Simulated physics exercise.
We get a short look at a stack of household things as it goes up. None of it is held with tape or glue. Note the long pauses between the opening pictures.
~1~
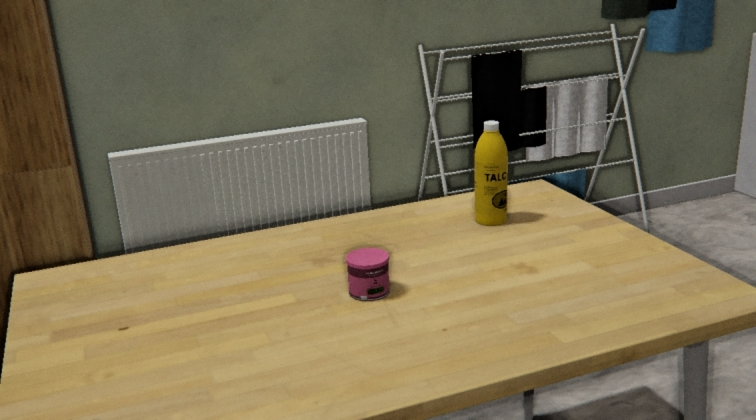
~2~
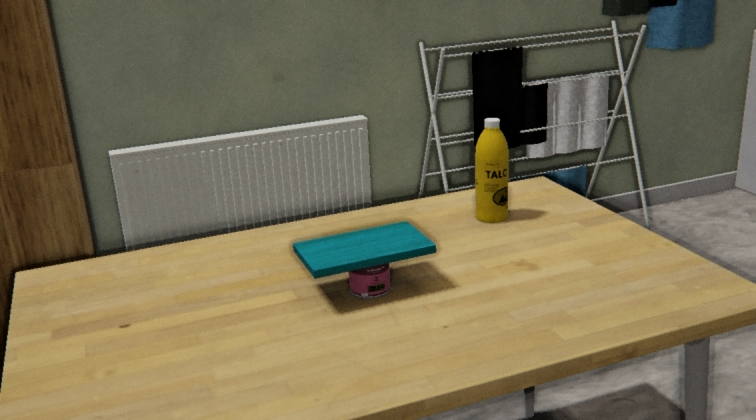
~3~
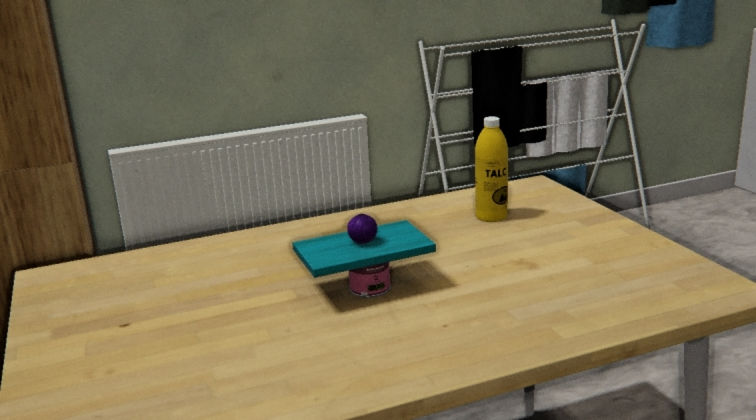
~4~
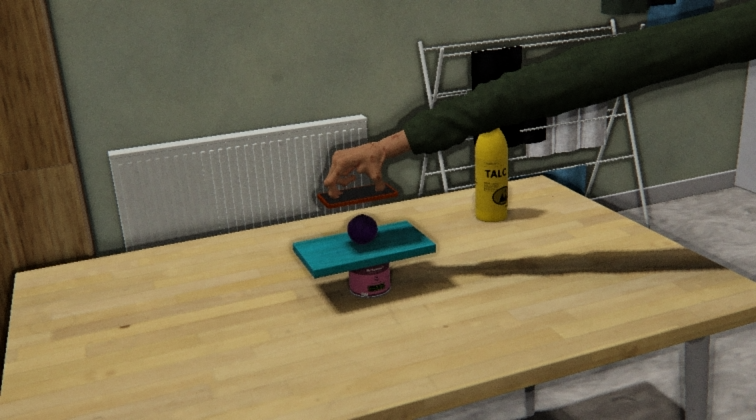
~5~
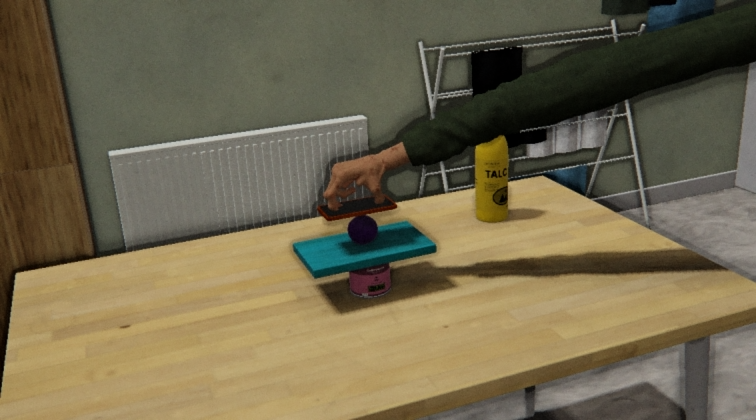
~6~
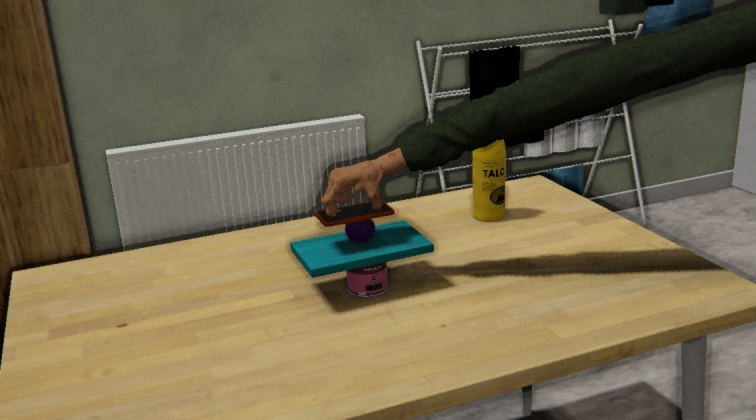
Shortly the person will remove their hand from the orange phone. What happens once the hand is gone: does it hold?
Seems the tower doesn't stand.
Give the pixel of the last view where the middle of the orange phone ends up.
Roughly at pixel (285, 276).
Then, 0.80 s past the last view, orange phone now fallen; purple onion displaced a little.
Then, 1.20 s past the last view, purple onion displaced a little.
Finally, fallen, orange phone; the other 4 still in place. Final places as the last picture's camera would see them, orange phone near (285, 275). The pile loses its balance.
